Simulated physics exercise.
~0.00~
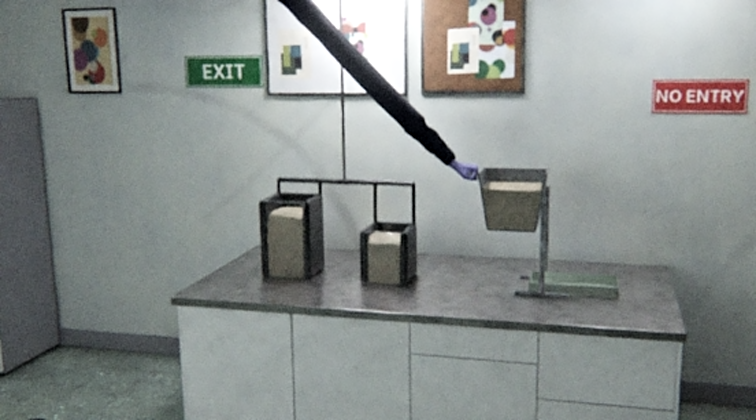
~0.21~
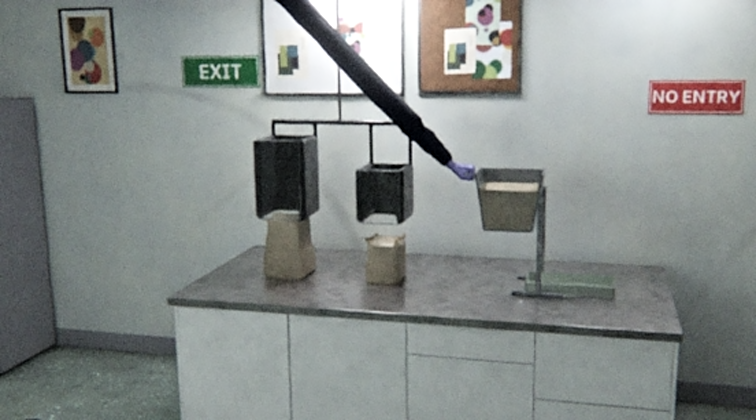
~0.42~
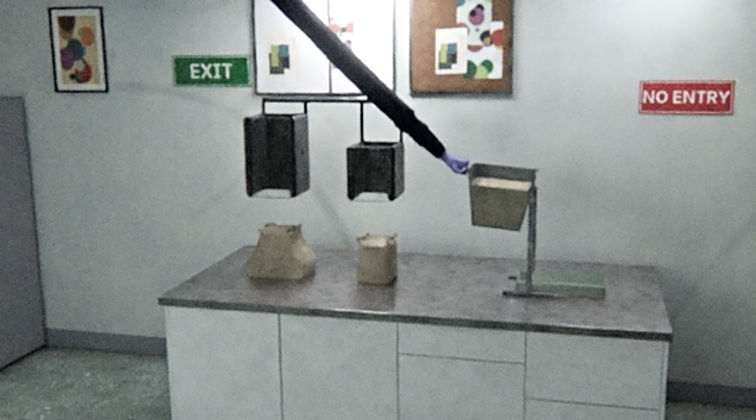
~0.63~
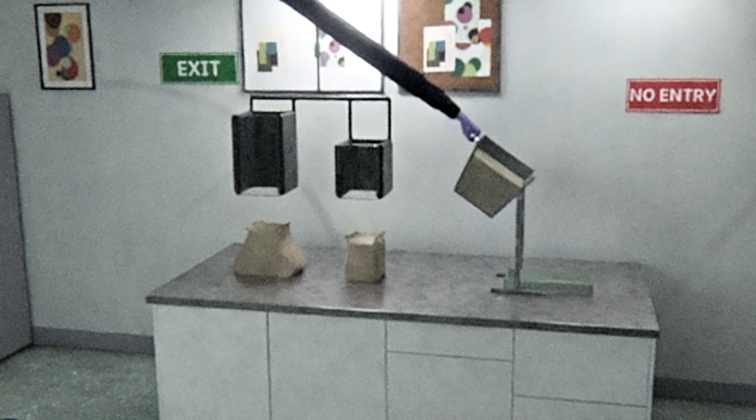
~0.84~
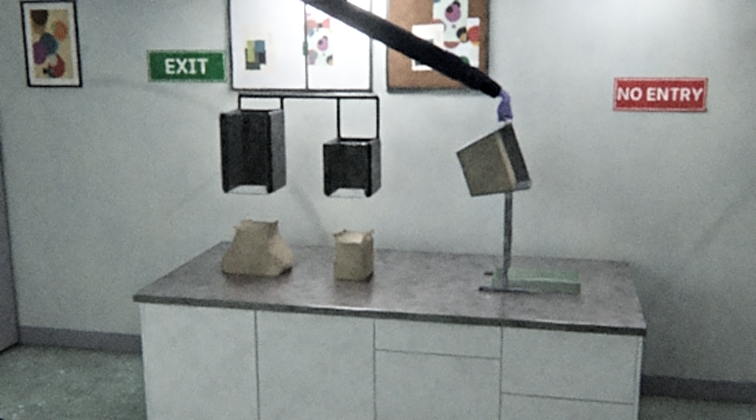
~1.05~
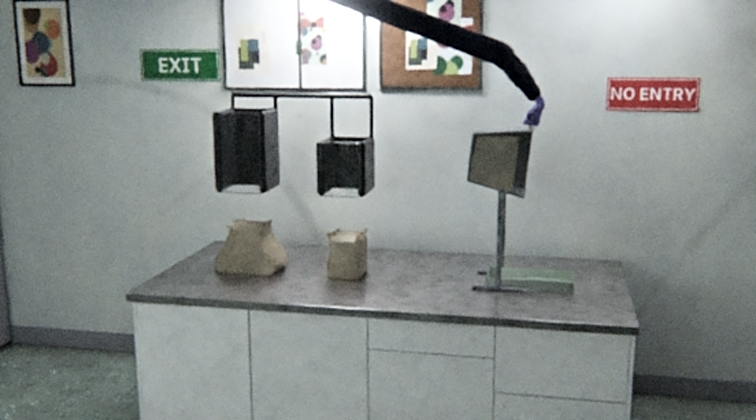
Two moulds lift off blocks, the left one slumps, and a gloved hand tilts a tub sideways.
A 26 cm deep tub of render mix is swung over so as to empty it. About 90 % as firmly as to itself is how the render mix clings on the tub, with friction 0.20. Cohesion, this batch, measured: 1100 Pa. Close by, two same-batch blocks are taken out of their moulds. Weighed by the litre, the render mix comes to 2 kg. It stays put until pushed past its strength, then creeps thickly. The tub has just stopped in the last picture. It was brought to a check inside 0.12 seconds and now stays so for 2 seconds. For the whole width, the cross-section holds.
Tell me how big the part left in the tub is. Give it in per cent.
I would say about 38 percent.
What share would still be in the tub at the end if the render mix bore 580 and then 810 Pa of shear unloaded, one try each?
Respectively, close to 35 % and close to 35 %.
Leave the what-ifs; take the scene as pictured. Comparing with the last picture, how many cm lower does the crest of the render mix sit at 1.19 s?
I reckon it's close to 3 cm.
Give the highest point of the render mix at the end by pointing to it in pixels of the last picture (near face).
On the near face, the top ends up close to (488, 161).
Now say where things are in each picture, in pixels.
In the first frame, handle-side rim at (480, 174), tilt 0 degrees; crest of the render mix at (516, 189); block heights 33 cm, 21 cm (left to right).
In the second frame, handle-side rim at (476, 174), tilt 0 degrees; crest of the render mix at (513, 190); block heights 30 cm, 21 cm (left to right).
In the third frame, handle-side rim at (470, 169), tilt 5 degrees; crest of the render mix at (475, 184); block heights 24 cm, 21 cm (left to right).
In the fourth frame, handle-side rim at (480, 140), tilt 35 degrees; crest of the render mix at (476, 156); block heights 24 cm, 21 cm (left to right).
In the fifth frame, handle-side rim at (509, 126), tilt 70 degrees; crest of the render mix at (495, 136); block heights 24 cm, 21 cm (left to right).
In the sixth frame, handle-side rim at (532, 133), tilt 96 degrees; crest of the render mix at (509, 136); block heights 24 cm, 21 cm (left to right).
After 1.19 s, the tub is at 96 degrees and holds 100 %.
After 1.36 s, the tub is at 96 degrees and holds 86 %.
After 1.53 s, the tub is at 96 degrees and holds 66 %.
After 1.70 s, the tub is at 96 degrees and holds 51 %.
After 3.05 s, the tub is at 96 degrees and holds 38 %.
